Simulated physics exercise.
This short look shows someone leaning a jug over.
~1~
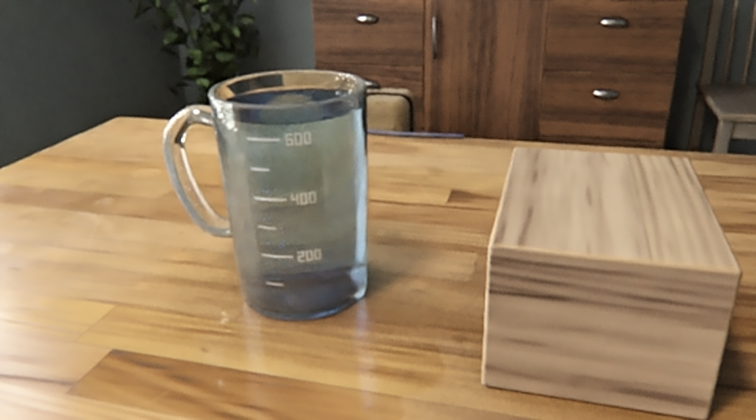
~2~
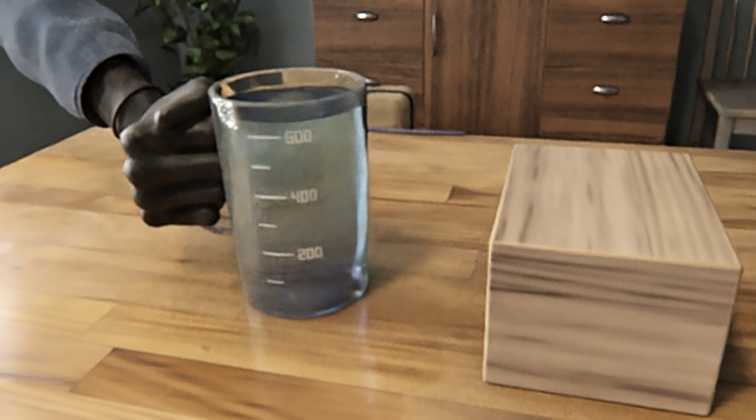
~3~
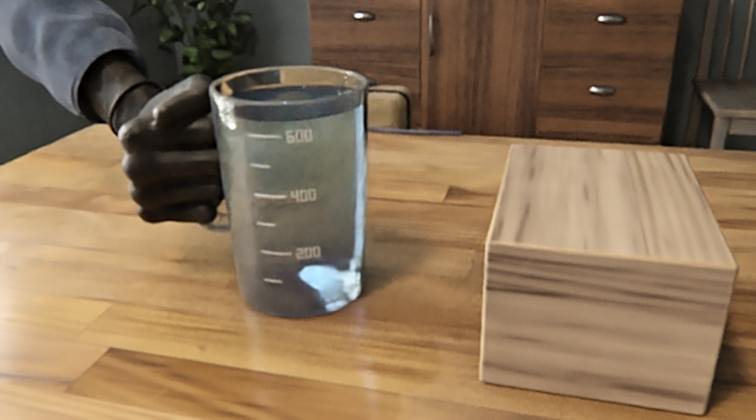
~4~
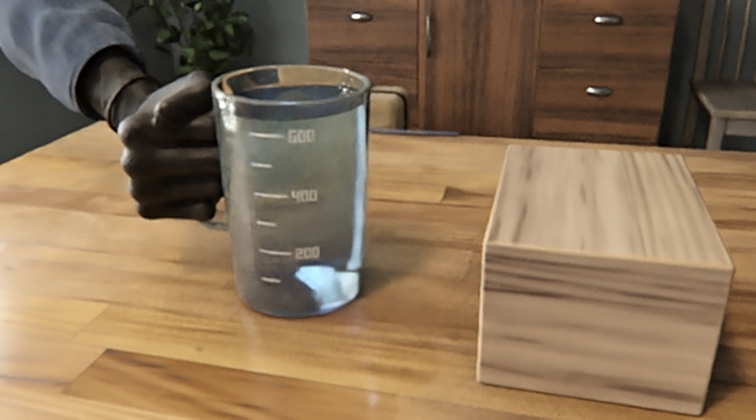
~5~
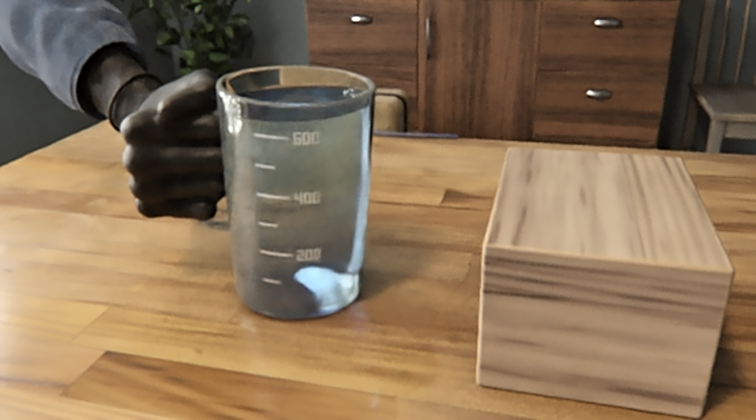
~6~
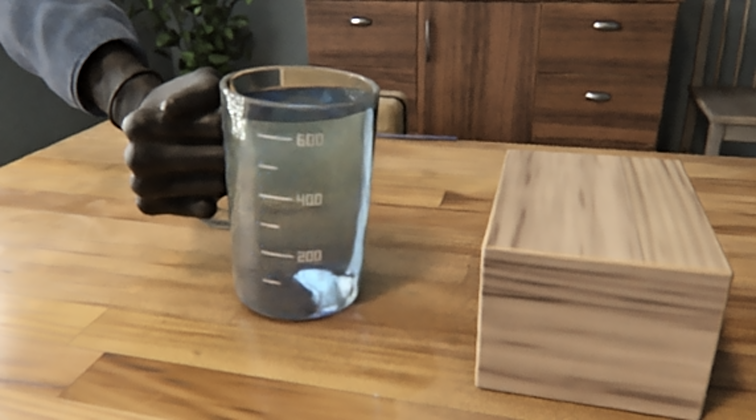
A nearly full clear measuring jug stood upright on a wooden table beside a wooden block, then a dark-gloved hand took hold of its handle from the left and leaned it slightly to the right.
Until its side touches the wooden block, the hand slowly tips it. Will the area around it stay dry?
The liquid escapes.
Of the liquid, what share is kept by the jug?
That comes to 75 per cent, as I see it.
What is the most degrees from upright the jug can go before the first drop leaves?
Roughly 15°.
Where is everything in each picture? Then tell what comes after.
In the first frame, it stands upright; jug (297, 188) nearly full.
The second frame shows a hand takes hold; jug nearly full, surface at (291, 102); wooden block (596, 259).
The third frame shows tipping on its foot; jug (296, 184) nearly full.
In the fourth frame, the top moves towards the wooden block; jug nearly full, surface at (292, 100); wooden block (589, 259).
The fifth frame shows on the way over; jug (299, 186) nearly full.
In the sixth frame, it is leaning; jug nearly full, surface at (301, 103); wooden block (588, 264).
Shortly, the jug leans by about 25°; it has lost some; nearly all of the dyed water is inside.
Then, the jug leans by about 40°; it has lost some; about three quarters of the dyed water is inside.
At the finish, the jug leans by about 45°, against the wooden block; it has lost some; about three quarters of the dyed water is inside.
